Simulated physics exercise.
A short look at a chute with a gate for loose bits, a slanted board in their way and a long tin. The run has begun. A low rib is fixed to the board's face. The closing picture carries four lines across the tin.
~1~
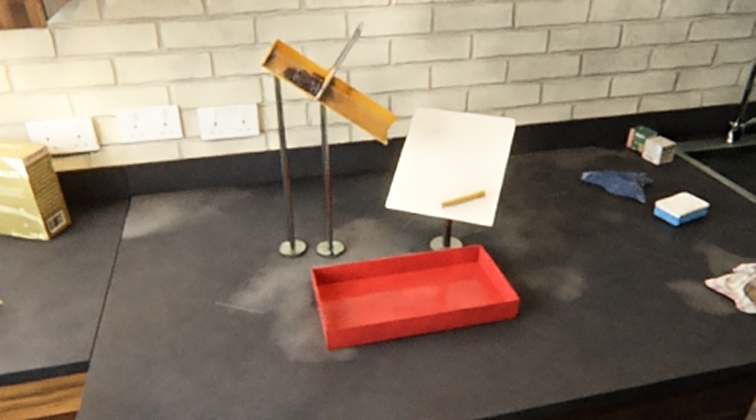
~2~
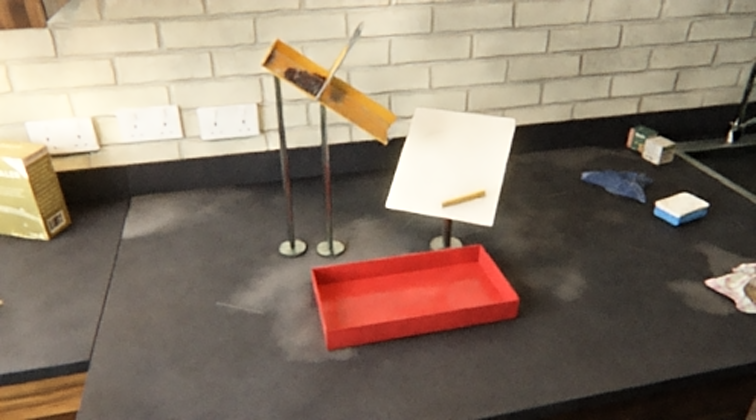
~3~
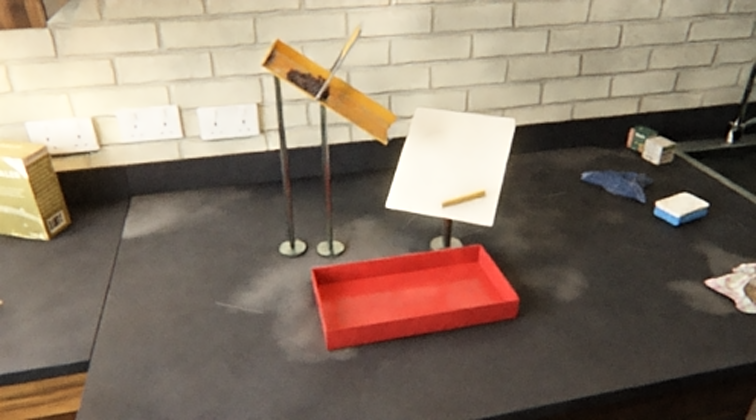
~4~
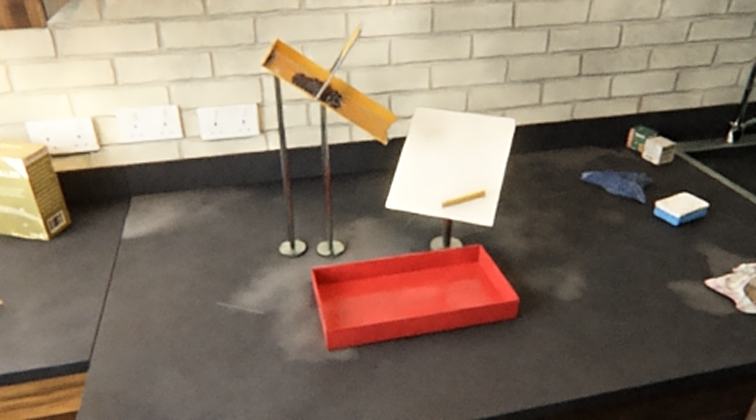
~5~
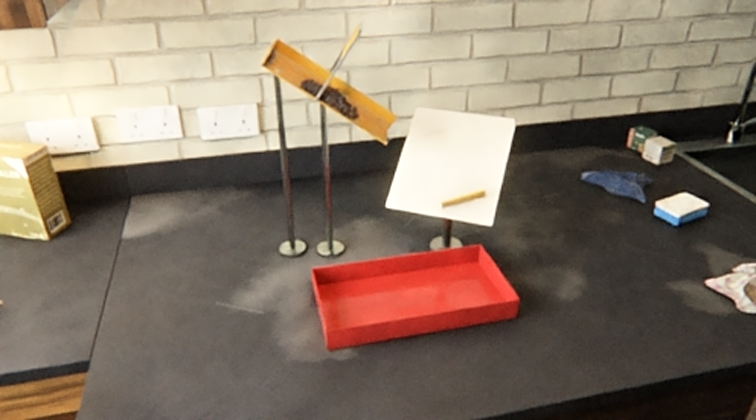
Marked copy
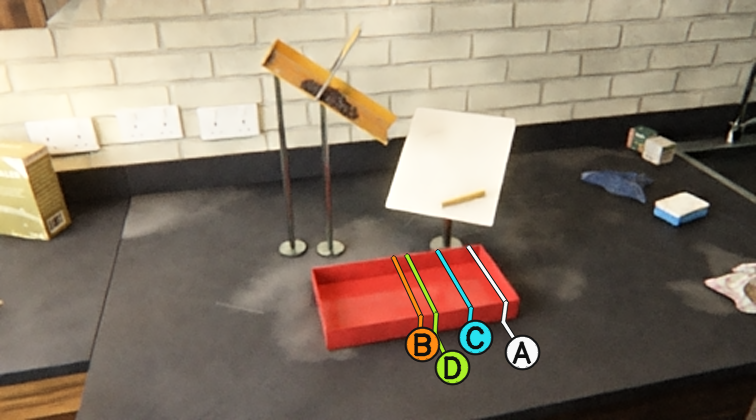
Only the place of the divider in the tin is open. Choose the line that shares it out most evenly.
Line D.
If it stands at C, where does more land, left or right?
Left.
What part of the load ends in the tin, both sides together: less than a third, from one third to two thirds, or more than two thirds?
About that: More than two thirds.
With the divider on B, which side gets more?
More lands on the right.
On the marked copy, line A crosses the front rim at (505, 301); line B crosses the front rim at (420, 315); line C crosses the front rim at (470, 307); line D crosses the front rim at (435, 313).
Choosing A, of what is caught, almost all on the left of the divider, just a few on the right.
Choosing B, of what is caught, about a tenth on the left of the divider, almost all on the right.
Choosing C, of what is caught, almost all on the left of the divider, about a tenth on the right.
Choosing D, of what is caught, roughly a third on the left of the divider, roughly two thirds on the right.
